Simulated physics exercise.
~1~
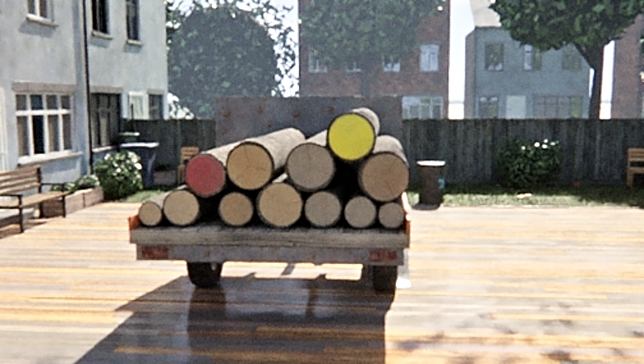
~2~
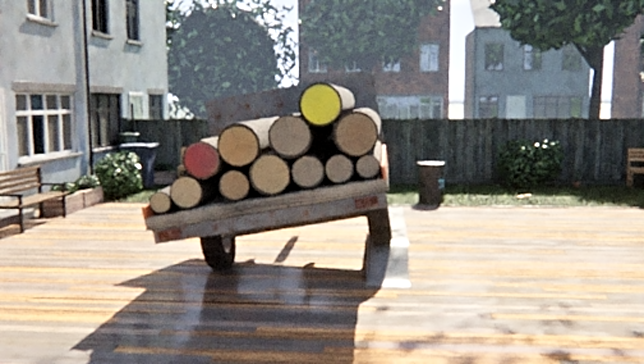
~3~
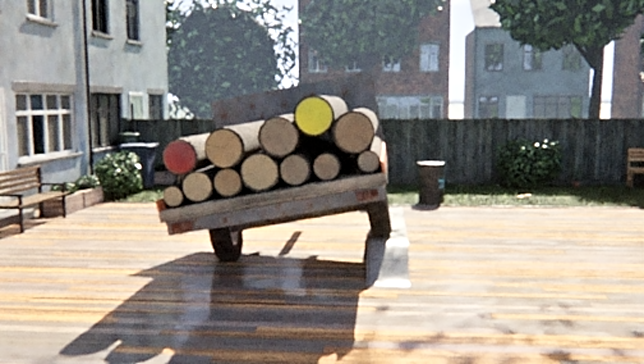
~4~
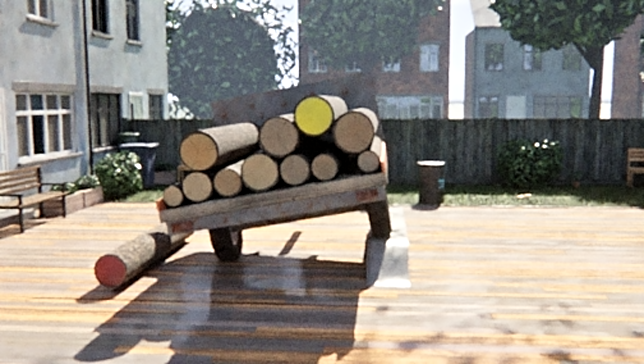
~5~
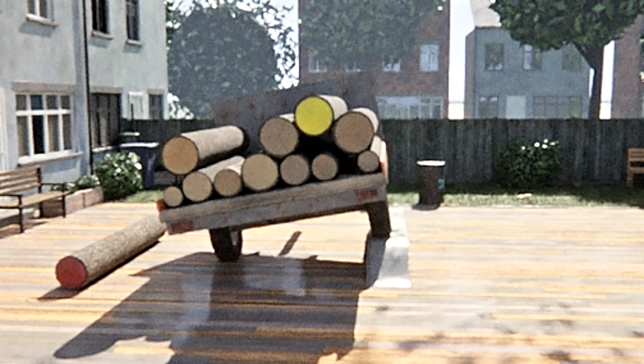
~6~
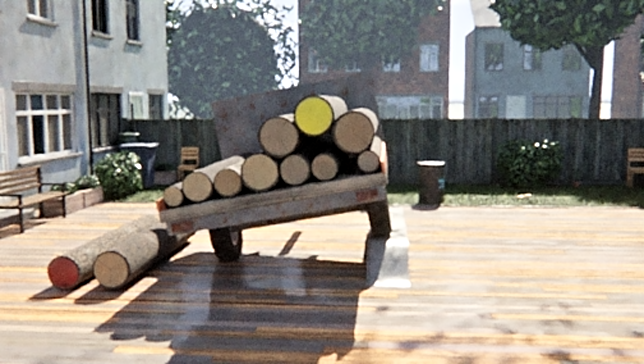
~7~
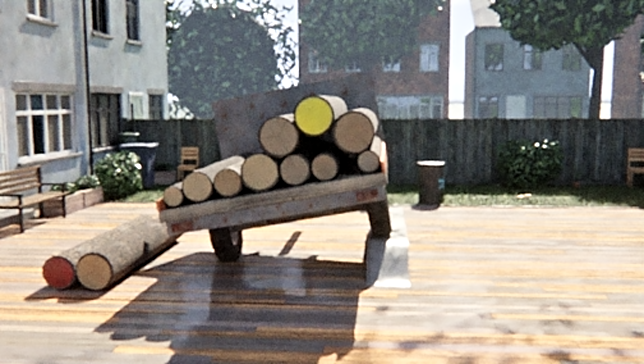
A flatbed loaded with stacked logs stands on a sunlit, plank-like surface, seen from behind, with pale houses, trees and a dark fence beyond. One log on top has a yellow end, and another at the left of the pile has a red end. The vehicle's right side lifts and the deck tilts down to the left, staying that way. The red-ended log drops off the left side and rolls away to the left. A plain log follows it down and comes to lie against it, while the yellow-ended one remains on top of the leaning load.
